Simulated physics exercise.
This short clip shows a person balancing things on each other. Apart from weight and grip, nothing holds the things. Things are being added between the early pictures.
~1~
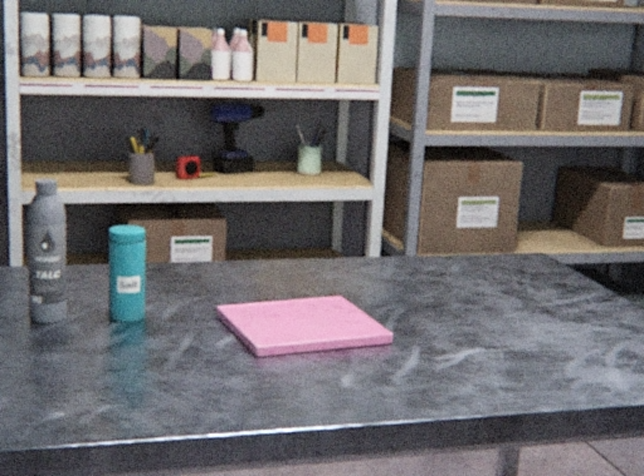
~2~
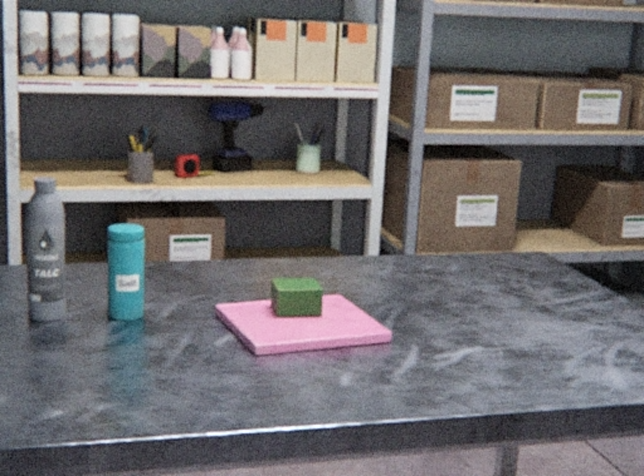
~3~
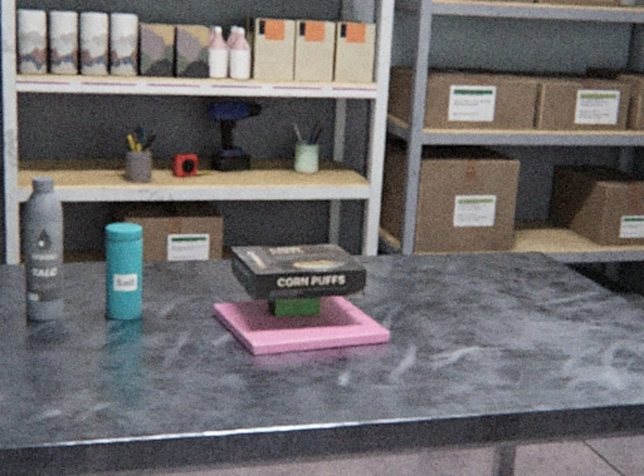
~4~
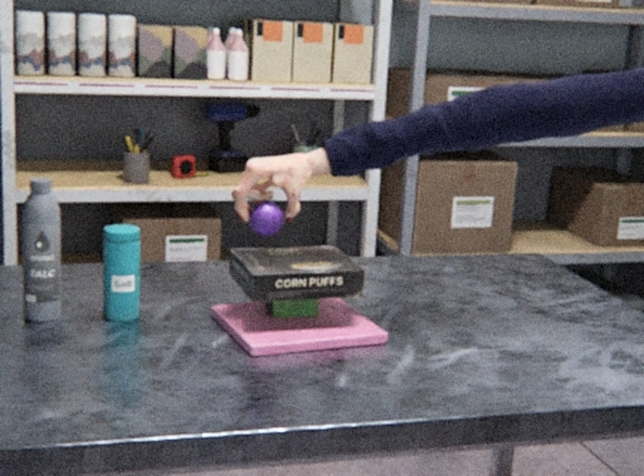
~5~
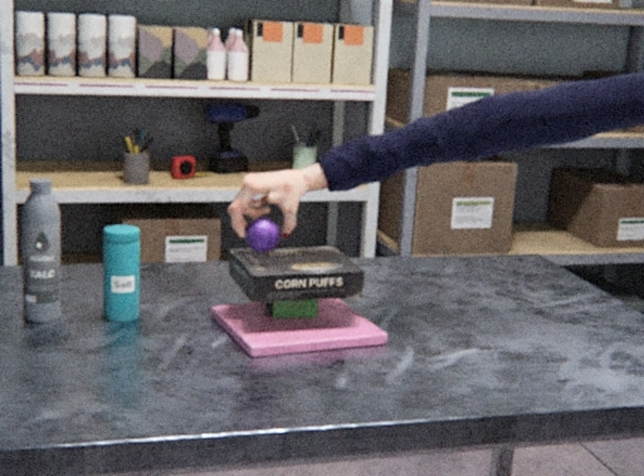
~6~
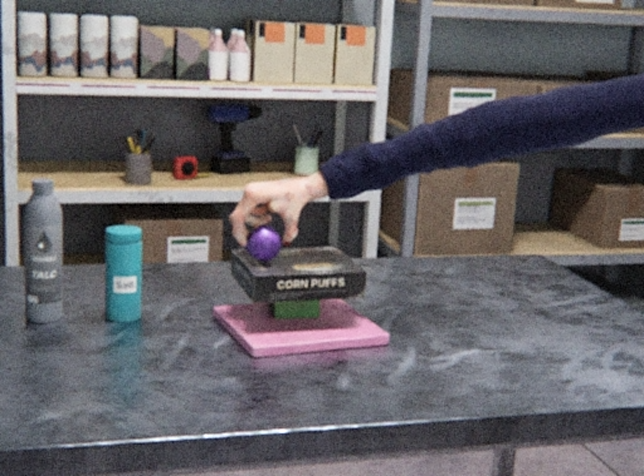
In a storeroom with loaded metal shelves behind, a dark marbled table is seen from its front edge by a nearly still camera. A grey bottle and a turquoise jar stand at left, beside a pink tray. A green block appears on the tray, then a black Corn Puffs packet on the block, and a hand reaching from the right lowers a purple onion onto the packet's left side, still gripping it.
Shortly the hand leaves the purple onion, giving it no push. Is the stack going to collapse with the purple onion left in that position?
No, it remains standing.
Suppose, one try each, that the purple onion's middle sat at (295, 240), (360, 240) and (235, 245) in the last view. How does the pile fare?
The pile remains standing in the first case, collapses in the second case and collapses in the third case.
Then, 0.50 s on from there, no change.
Then, 1.30 s on from there, purple onion resting near (264, 243).
In the end, all 6 unmoved. At the end, from the last picture's camera, purple onion near (263, 244). The pile holds.
